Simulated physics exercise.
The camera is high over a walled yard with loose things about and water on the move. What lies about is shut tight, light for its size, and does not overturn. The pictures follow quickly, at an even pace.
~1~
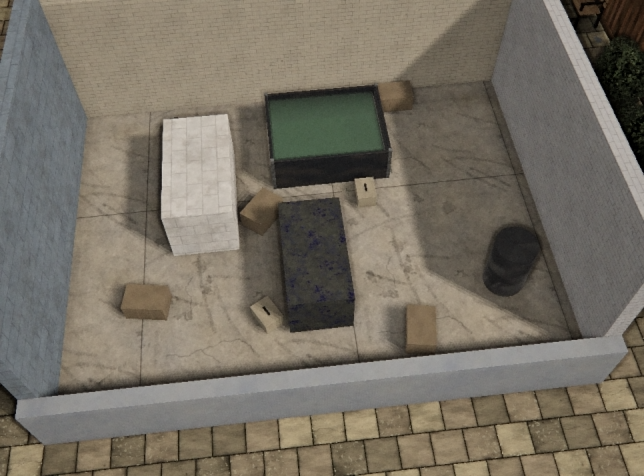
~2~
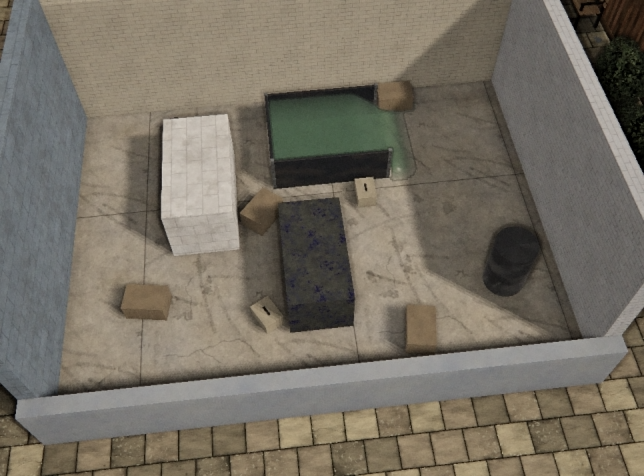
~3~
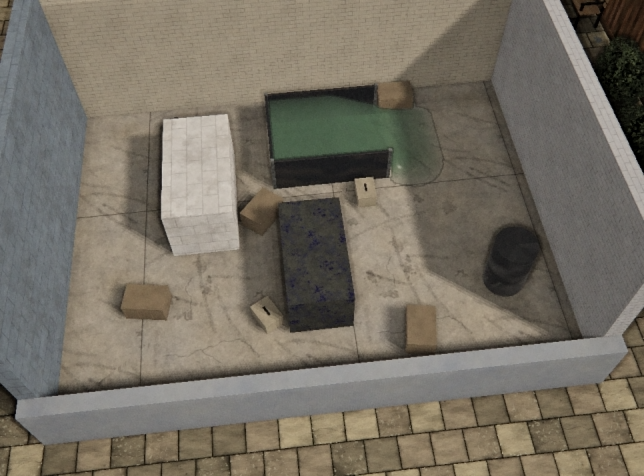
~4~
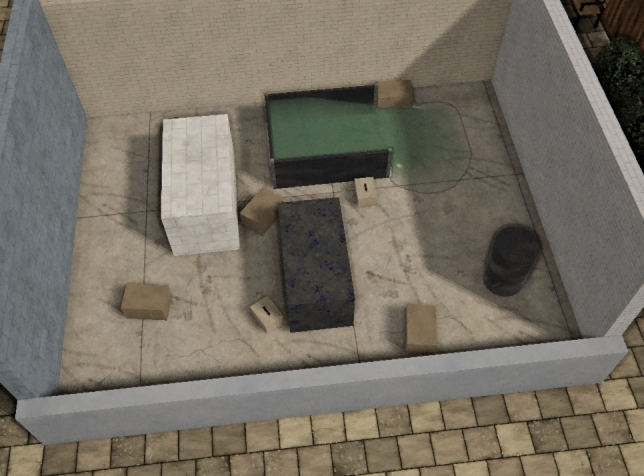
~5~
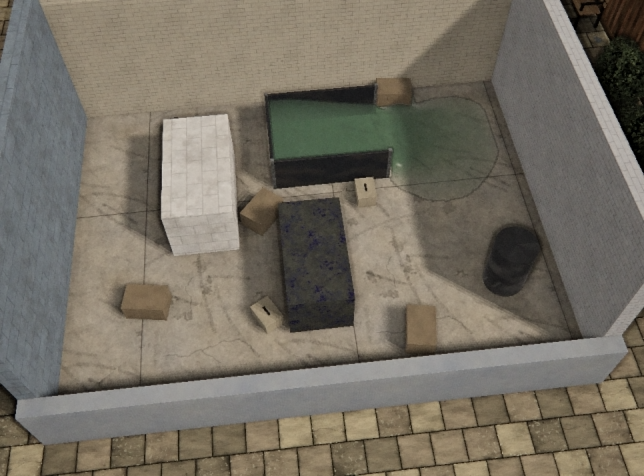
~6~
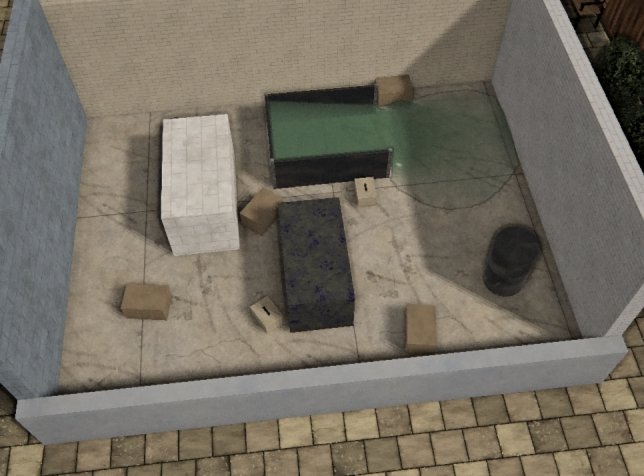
Walled yard with scattered boxes, green water pouring from the open right side of a dark tank and spreading across the floor.
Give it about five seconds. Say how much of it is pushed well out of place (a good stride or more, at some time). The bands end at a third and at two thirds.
Share: Under a third.
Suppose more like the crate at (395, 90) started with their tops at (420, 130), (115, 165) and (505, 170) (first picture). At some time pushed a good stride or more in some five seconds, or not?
As listed: That far or more, never so far, that far or more.
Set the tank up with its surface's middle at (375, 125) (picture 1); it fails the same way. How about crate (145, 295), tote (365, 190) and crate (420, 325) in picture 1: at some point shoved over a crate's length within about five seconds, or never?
As listed: Not that far, no, swept aside.
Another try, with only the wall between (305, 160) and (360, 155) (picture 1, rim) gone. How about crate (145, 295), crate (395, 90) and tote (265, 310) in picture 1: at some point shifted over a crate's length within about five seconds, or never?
In that order: No, not that far, pushed that far.
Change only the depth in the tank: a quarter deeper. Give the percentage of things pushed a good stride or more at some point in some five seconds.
About 40 per cent.
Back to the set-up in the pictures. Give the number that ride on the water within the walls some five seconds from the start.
It comes to 1.
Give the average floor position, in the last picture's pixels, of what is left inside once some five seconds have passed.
At about (247, 230).
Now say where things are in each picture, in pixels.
A crate at (395, 90) rests on the ground; a crate at (145, 297), on the bottom; 0 of 7 have shifted, in the first frame.
A crate at (395, 90) rests on the ground; a crate at (145, 297) rests on the ground; 0 of 7 have shifted, in the second frame.
A crate at (395, 90), on the bottom; a crate at (145, 297) rests on the ground; 0 of 7 have shifted, in the third frame.
A crate at (395, 89), on the bottom, close to its start; a crate at (145, 297), on the bottom; 0 of 7 have shifted, in the fourth frame.
A crate at (394, 86), on the bottom, close to its start; a crate at (145, 297), on the bottom; 1 of 7 have shifted, in the fifth frame.
A crate at (394, 84) rests on the ground, close to its start; a crate at (145, 297), on the bottom; 1 of 7 have shifted, in the sixth frame.
A moment on, 0 of 7 are well off their spots; 0 afloat.
Next, 0 of 7 are well off their spots; 0 afloat.
Later, 1 of 7 are well off their spots; 0 afloat.
In the end, 2 of 7 are well off their spots, and 2 have been at some point; 1 afloat.
